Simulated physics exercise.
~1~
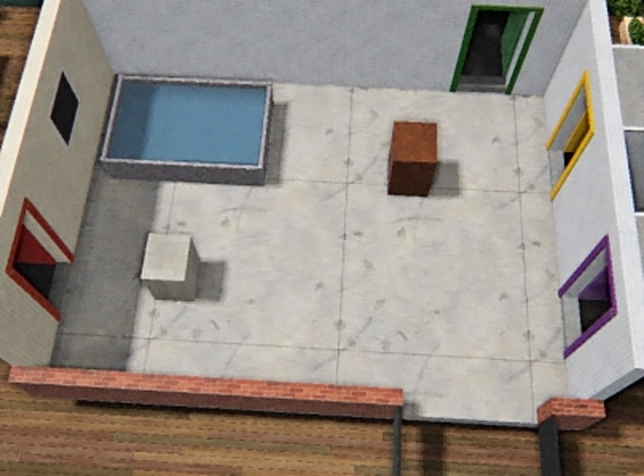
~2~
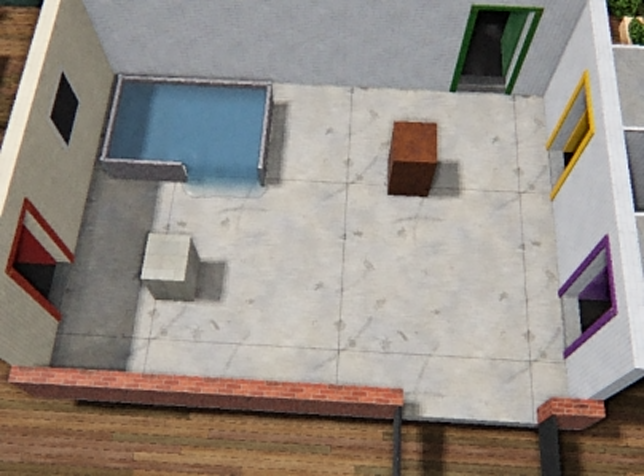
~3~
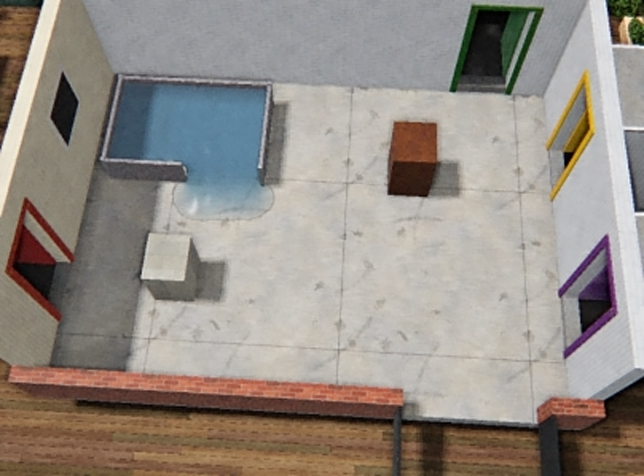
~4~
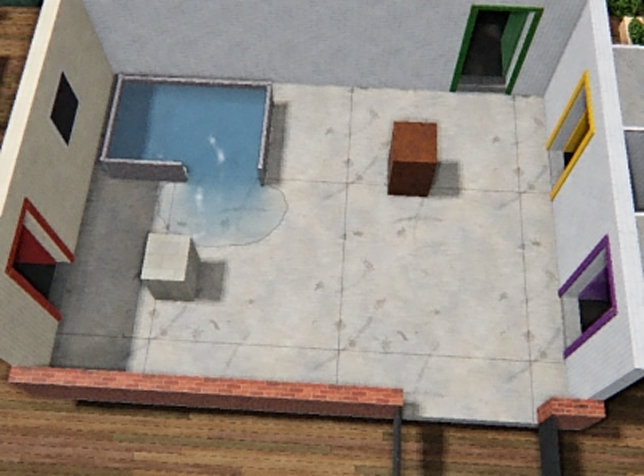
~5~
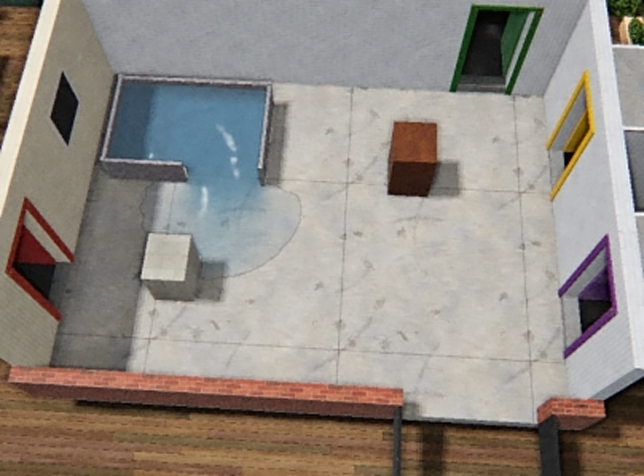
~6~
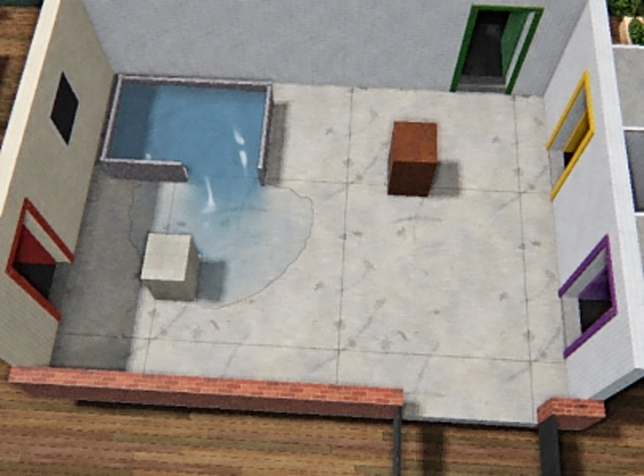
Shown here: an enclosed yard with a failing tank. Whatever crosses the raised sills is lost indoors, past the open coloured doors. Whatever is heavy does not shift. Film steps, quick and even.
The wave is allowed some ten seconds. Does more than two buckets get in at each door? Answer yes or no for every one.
Yellow door: No, green door: No, purple door: No, red door: Yes.
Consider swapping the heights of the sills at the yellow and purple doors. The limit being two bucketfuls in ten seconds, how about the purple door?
In short: The purple one is over.
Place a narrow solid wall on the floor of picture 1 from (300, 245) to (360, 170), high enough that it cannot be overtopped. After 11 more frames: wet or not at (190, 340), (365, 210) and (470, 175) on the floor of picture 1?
Taking the points in turn, they are inundated, high and dry and high and dry.
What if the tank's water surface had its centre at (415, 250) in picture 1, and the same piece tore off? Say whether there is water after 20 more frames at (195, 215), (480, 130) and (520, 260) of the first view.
Check in sequence: Still parched, still parched, soaked through.
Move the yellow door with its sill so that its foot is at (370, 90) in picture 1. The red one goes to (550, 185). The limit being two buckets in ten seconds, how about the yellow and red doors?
As I see it, yellow door does not reach it and red door does not reach it.
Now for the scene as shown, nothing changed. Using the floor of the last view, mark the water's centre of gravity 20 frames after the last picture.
Close to (231, 236).
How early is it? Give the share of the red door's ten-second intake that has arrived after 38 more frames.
I get 75 per cent.
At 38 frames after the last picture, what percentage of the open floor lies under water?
I reckon 65 per cent or so.
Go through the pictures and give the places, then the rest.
The first picture shows still water in the water tank at (189, 123).
In the second picture, the front is at (262, 190), out from the gap at (223, 177).
In the third picture, water pours out at (224, 177) and has run to (263, 209).
In the fourth picture, water pours out at (224, 178) and has run to (192, 240).
In the fifth picture, the front is at (205, 274), out from the gap at (224, 178).
In the sixth picture, water pours out at (223, 177) and has run to (220, 302).
A moment on, water covers 20 % of the floor; the yellow door not reached, the green door not reached, the purple door not reached, the red door not reached.
Next, water covers 35 % of the floor; the yellow door not reached, the green door not reached, the purple door not reached, the red door under two buckets in.
Then, water covers 50 % of the floor; the yellow door not reached, the green door not reached, the purple door not reached, the red door under two buckets in.
Later, water covers 65 % of the floor; the yellow door wet at the sill, nothing in, the green door not reached, the purple door under two buckets in, the red door over two buckets in.
In the end, water covers 85 % of the floor; the yellow door wet at the sill, nothing in, the green door wet at the sill, nothing in, the purple door under two buckets in, the red door over two buckets in.
